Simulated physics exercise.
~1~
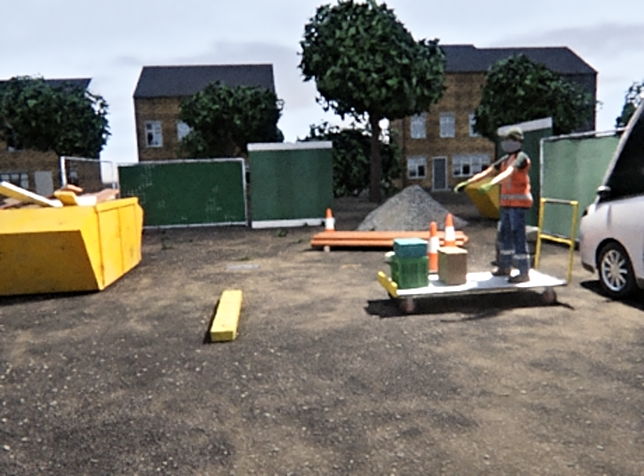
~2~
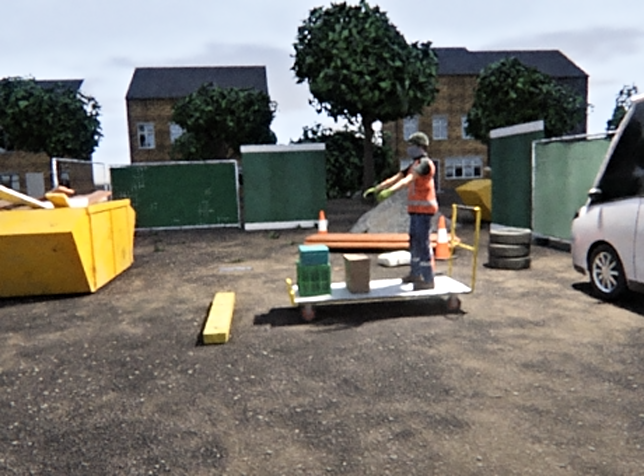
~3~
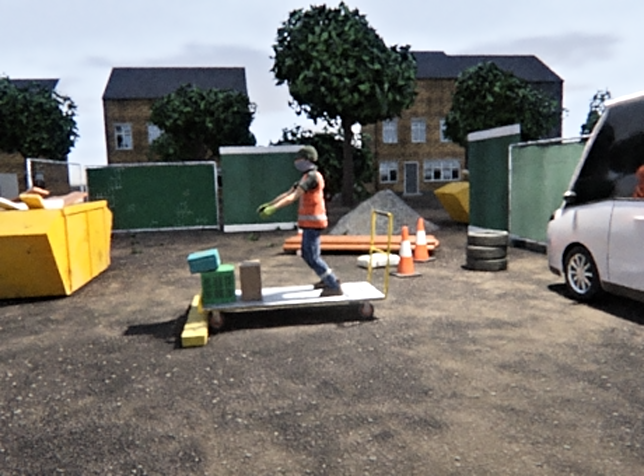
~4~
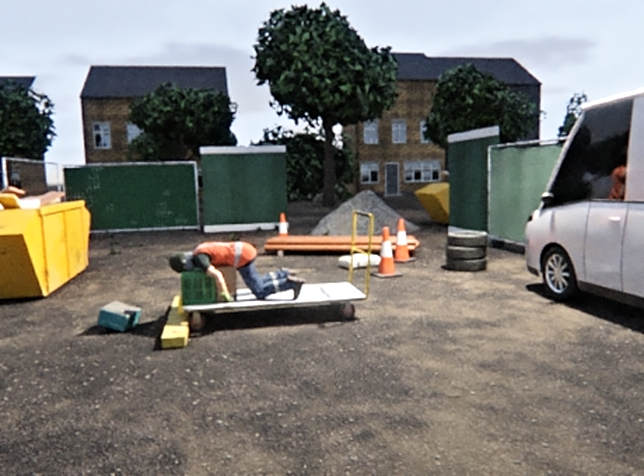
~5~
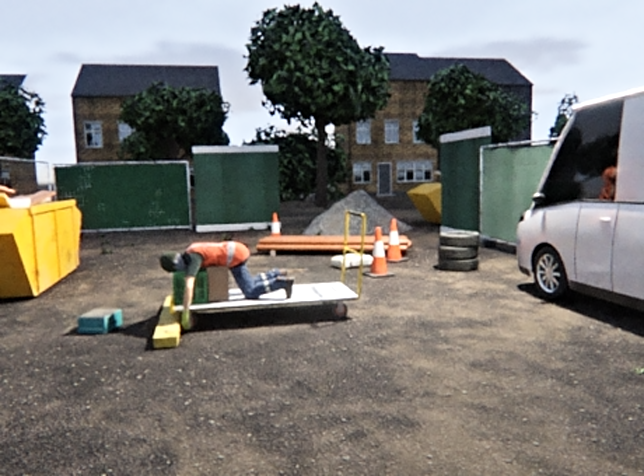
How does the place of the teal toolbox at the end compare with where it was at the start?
At the start it sat on top of the green crate at the front of the trolley, but by the end it was lying on the ground farther left, past the yellow kerb.
